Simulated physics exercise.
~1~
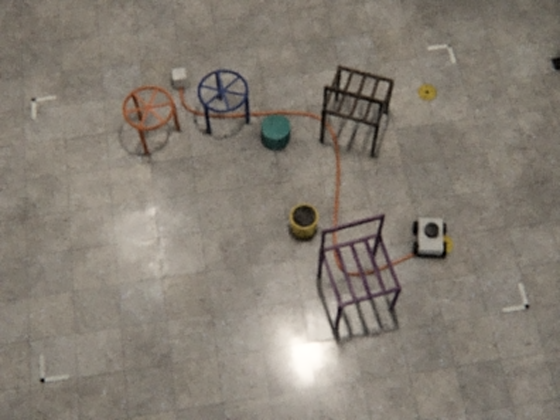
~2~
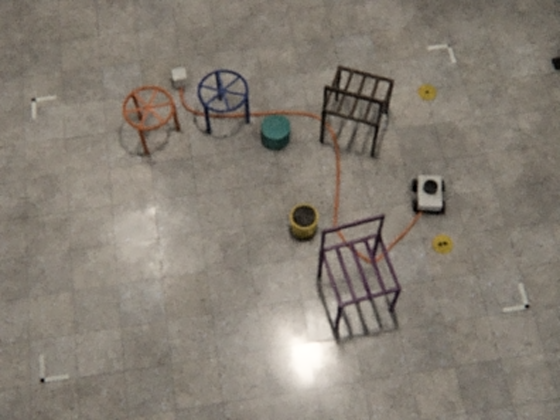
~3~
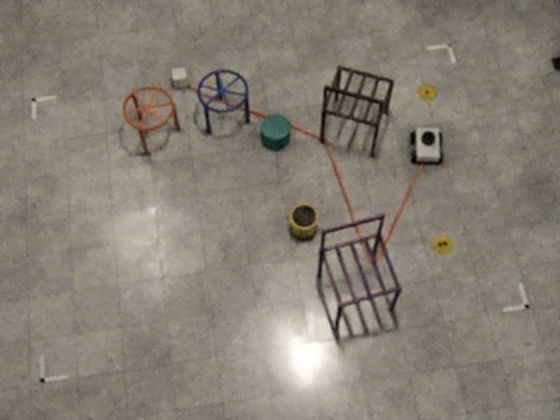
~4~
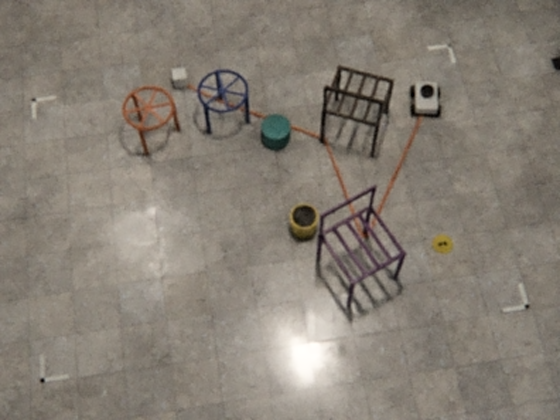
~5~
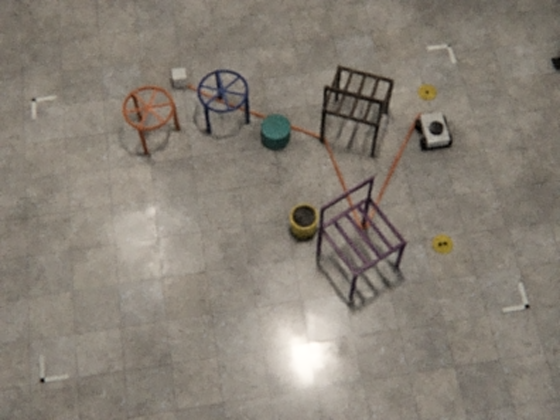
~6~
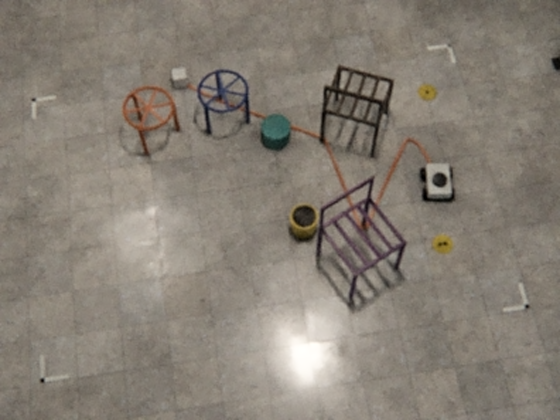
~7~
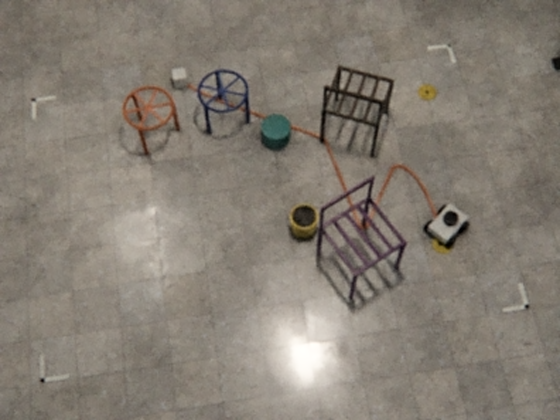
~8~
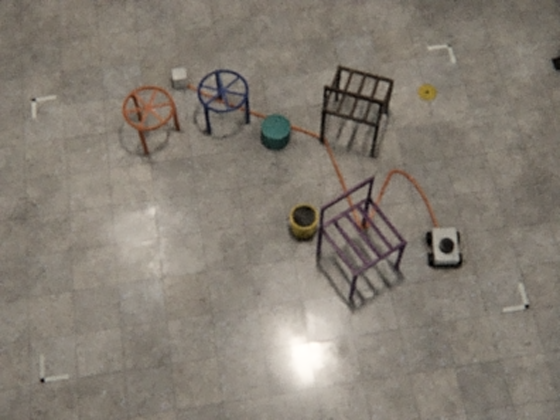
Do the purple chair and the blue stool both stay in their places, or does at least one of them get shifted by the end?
One of them gets shifted. The purple chair moves a little from where it started, while the blue stool hardly stirs.
